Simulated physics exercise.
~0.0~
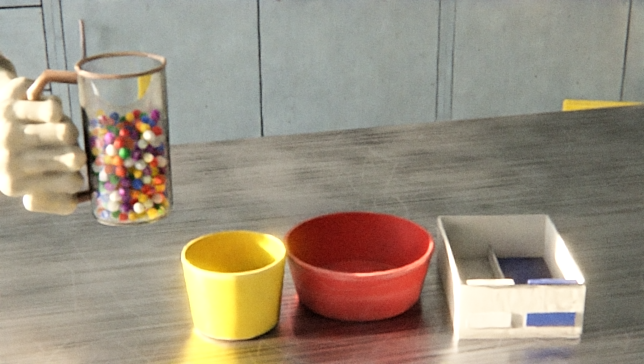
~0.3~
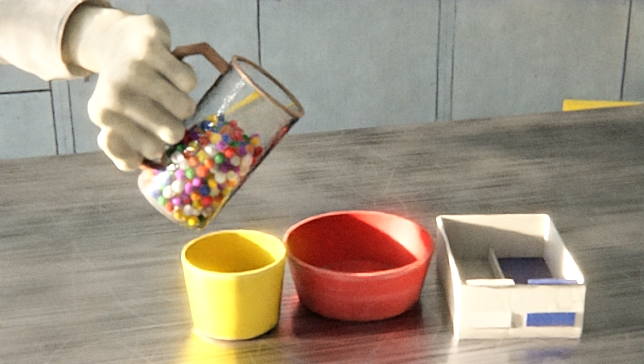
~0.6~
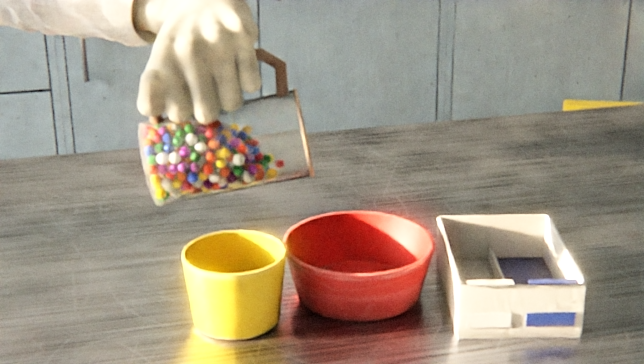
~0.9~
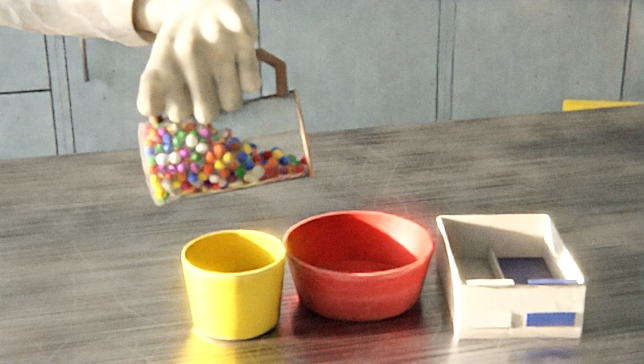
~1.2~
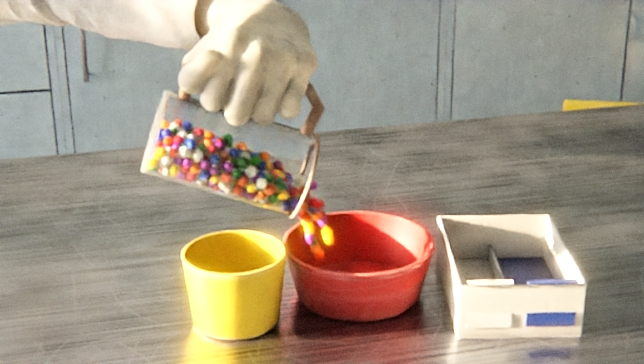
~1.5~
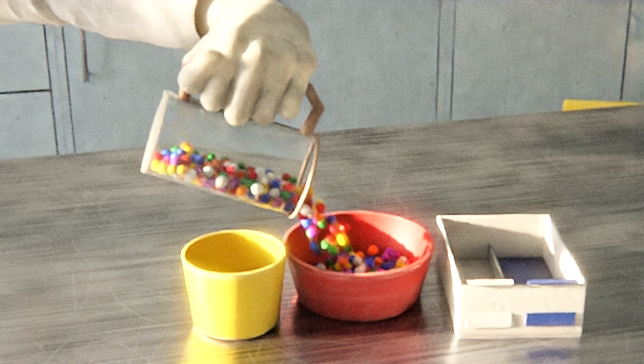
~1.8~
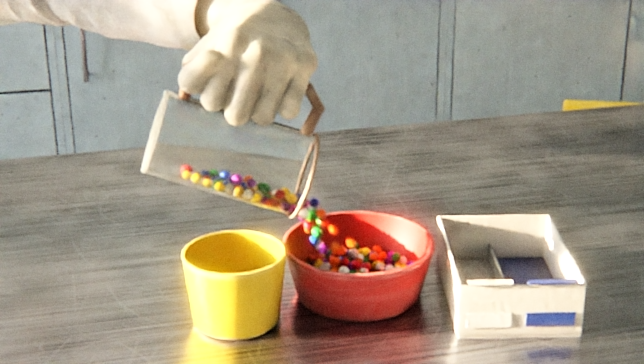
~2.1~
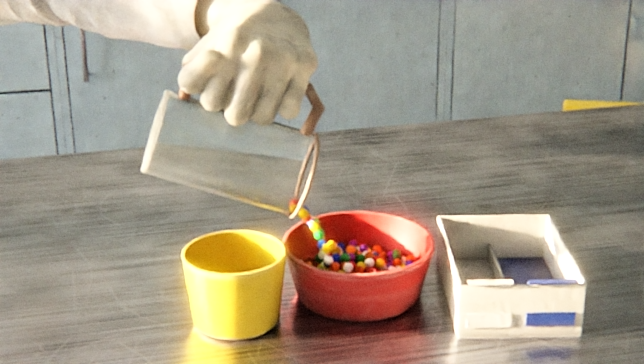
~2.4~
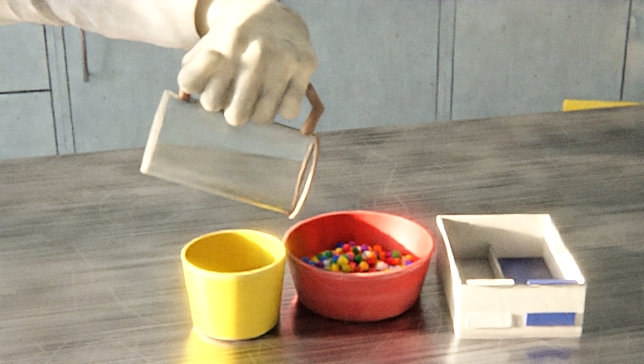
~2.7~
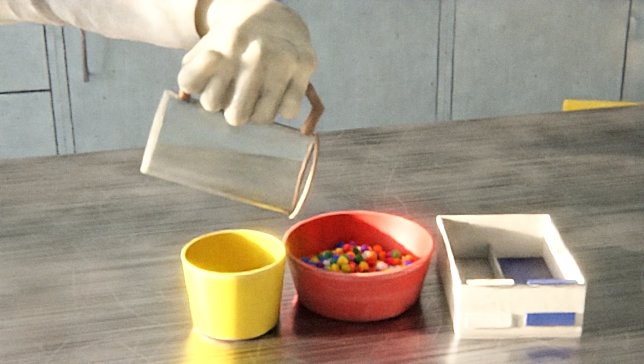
On a grey table, a gloved hand carried a clear cup of colourful beads rightward over a yellow dish, tipped it onto its side and paused, then tilted it further and poured until the cup was empty and all the beads lay in the red dish.
